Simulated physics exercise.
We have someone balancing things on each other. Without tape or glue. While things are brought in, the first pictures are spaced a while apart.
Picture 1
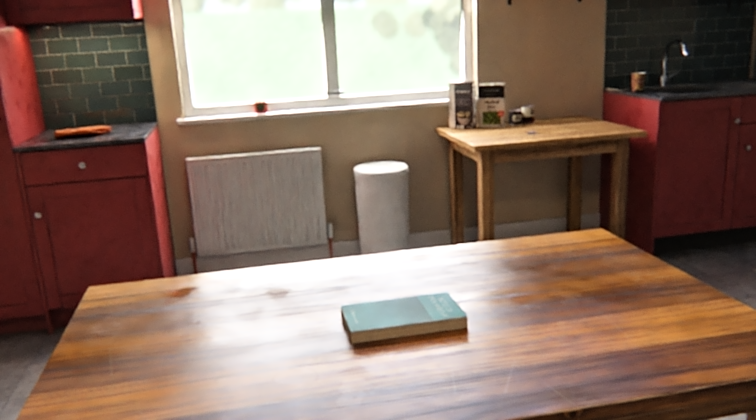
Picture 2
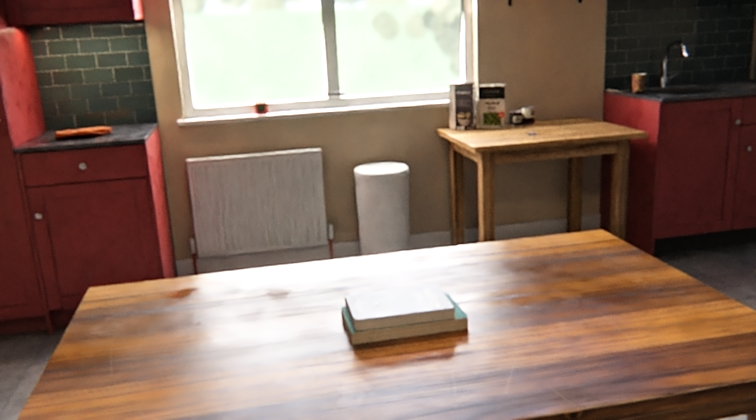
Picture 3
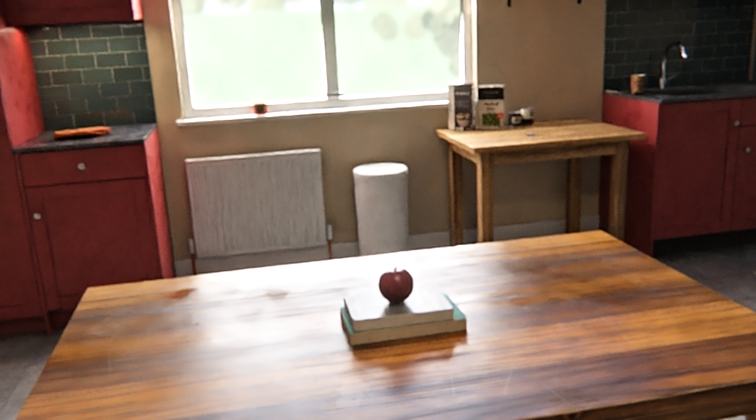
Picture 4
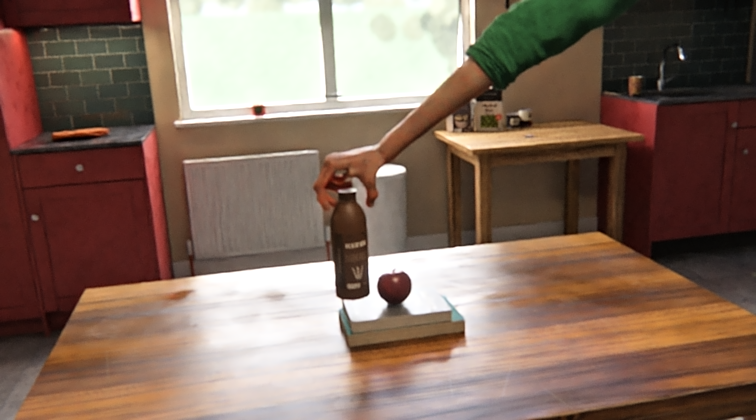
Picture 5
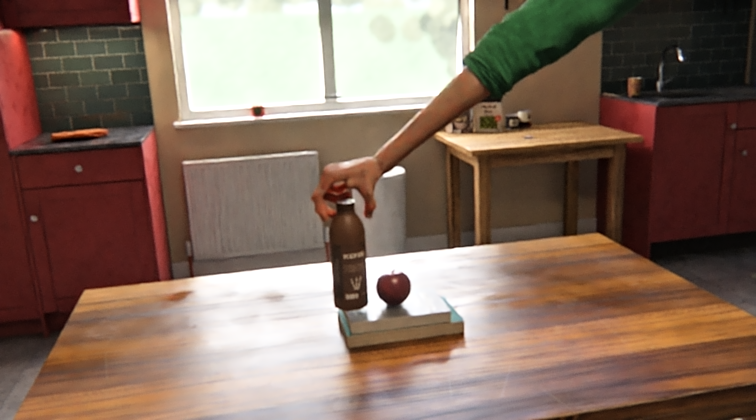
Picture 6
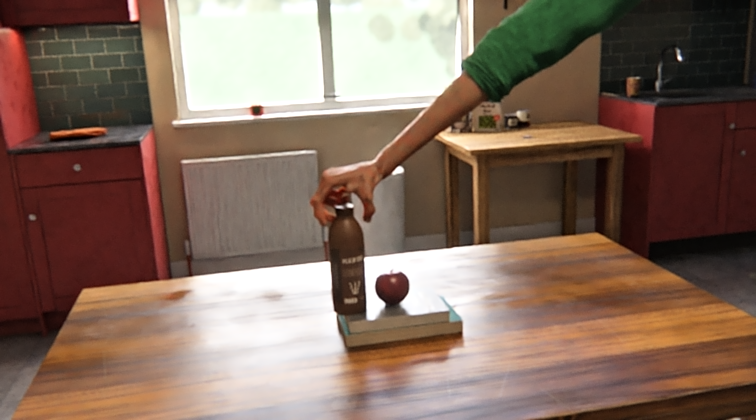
Grey book and red apple appearing stacked on a teal book, then a hand lowering a brown bottle beside the apple.
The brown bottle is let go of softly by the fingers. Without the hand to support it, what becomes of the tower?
The tower remains standing.
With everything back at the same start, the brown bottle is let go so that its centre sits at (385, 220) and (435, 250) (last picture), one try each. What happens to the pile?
So, in case one it falls over, and in case two it stays steady.
Then, 0.90 s later than the last frame, all is still.
Then, 2.00 s later than the last frame, brown bottle resting near (347, 259).
When it is over, all 4 as before. End places, in pixels of the last picture, brown bottle near (347, 259). The pile holds.
